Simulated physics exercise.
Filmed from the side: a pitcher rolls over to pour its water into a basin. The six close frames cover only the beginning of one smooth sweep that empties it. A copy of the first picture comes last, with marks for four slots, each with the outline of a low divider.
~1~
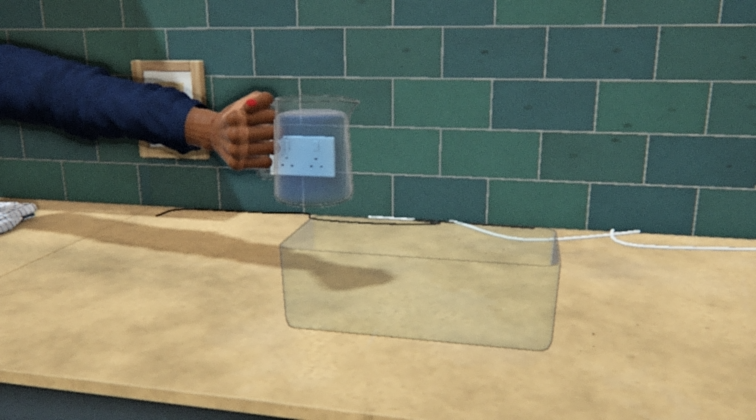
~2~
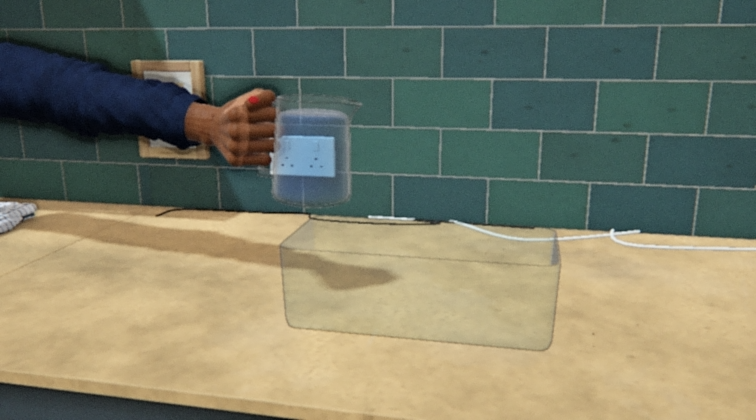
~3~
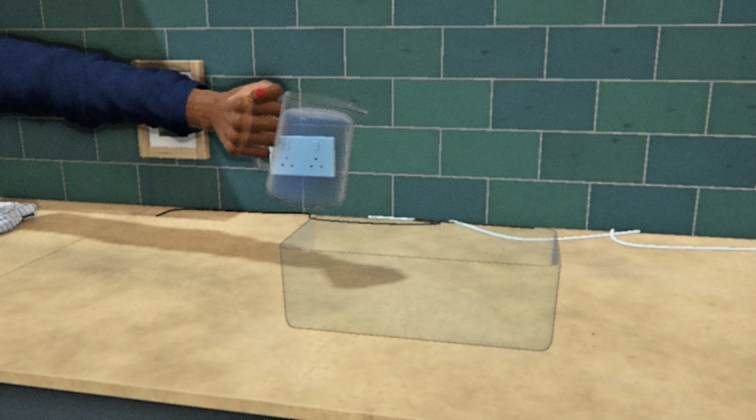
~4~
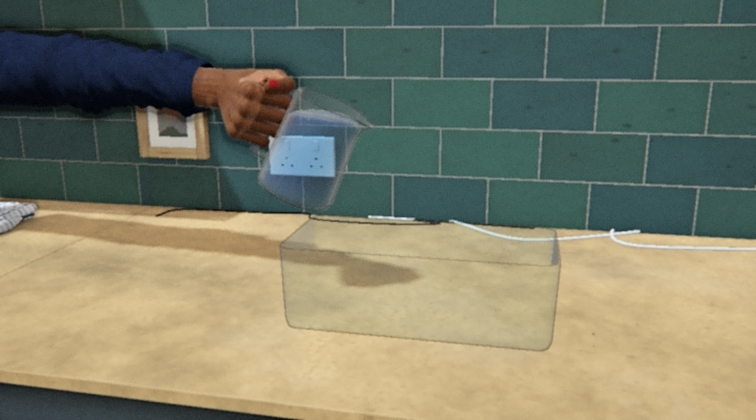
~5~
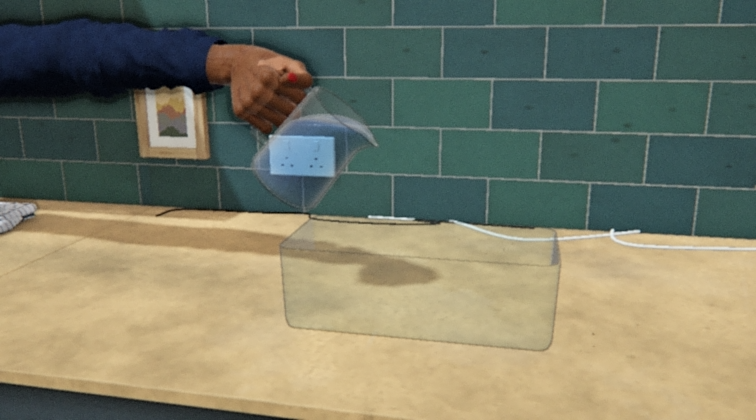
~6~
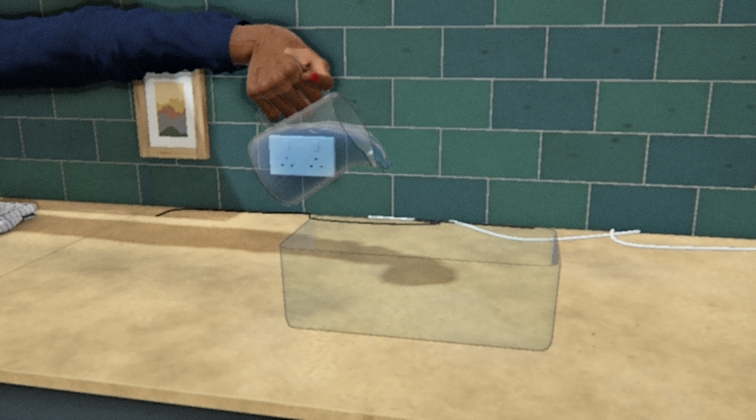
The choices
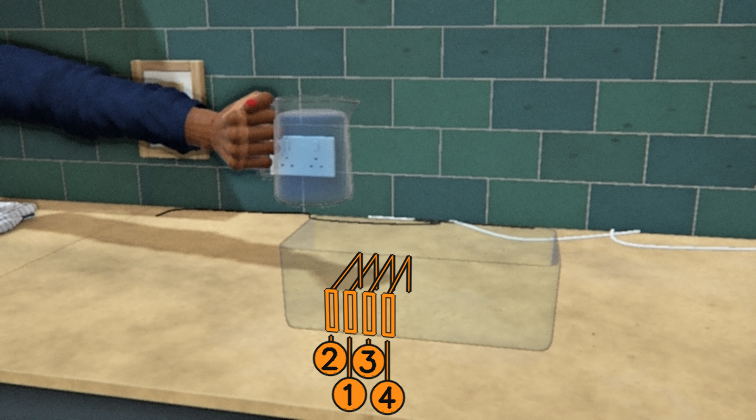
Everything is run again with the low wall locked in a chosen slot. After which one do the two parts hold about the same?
Slot 4.
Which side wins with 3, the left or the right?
The right one.
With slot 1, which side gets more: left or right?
The right one.
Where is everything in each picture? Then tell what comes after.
Upright, lip at (358, 102); basin from (287, 324) to (552, 349); nothing has left yet.
Tipped about 3°, lip at (360, 104); nothing has left yet.
Tipped about 11°, lip at (366, 112); nothing has left yet.
Tipped about 24°, lip at (373, 126); nothing has left yet.
Tipped about 41°, lip at (377, 145); nothing has left yet.
Tipped about 58°, lip at (376, 166); water is over the lip, down to (385, 171).
On the marked copy, 1 at (349, 338); 2 at (331, 336); 3 at (368, 340); 4 at (387, 341).
If 1 is chosen, about 2 % ends left of the wall and 96 % right of it.
If 2 is chosen, about 5 % ends left of the wall and 94 % right of it.
If 3 is chosen, about 15 % ends left of the wall and 84 % right of it.
If 4 is chosen, about 50 % ends left of the wall and 48 % right of it.
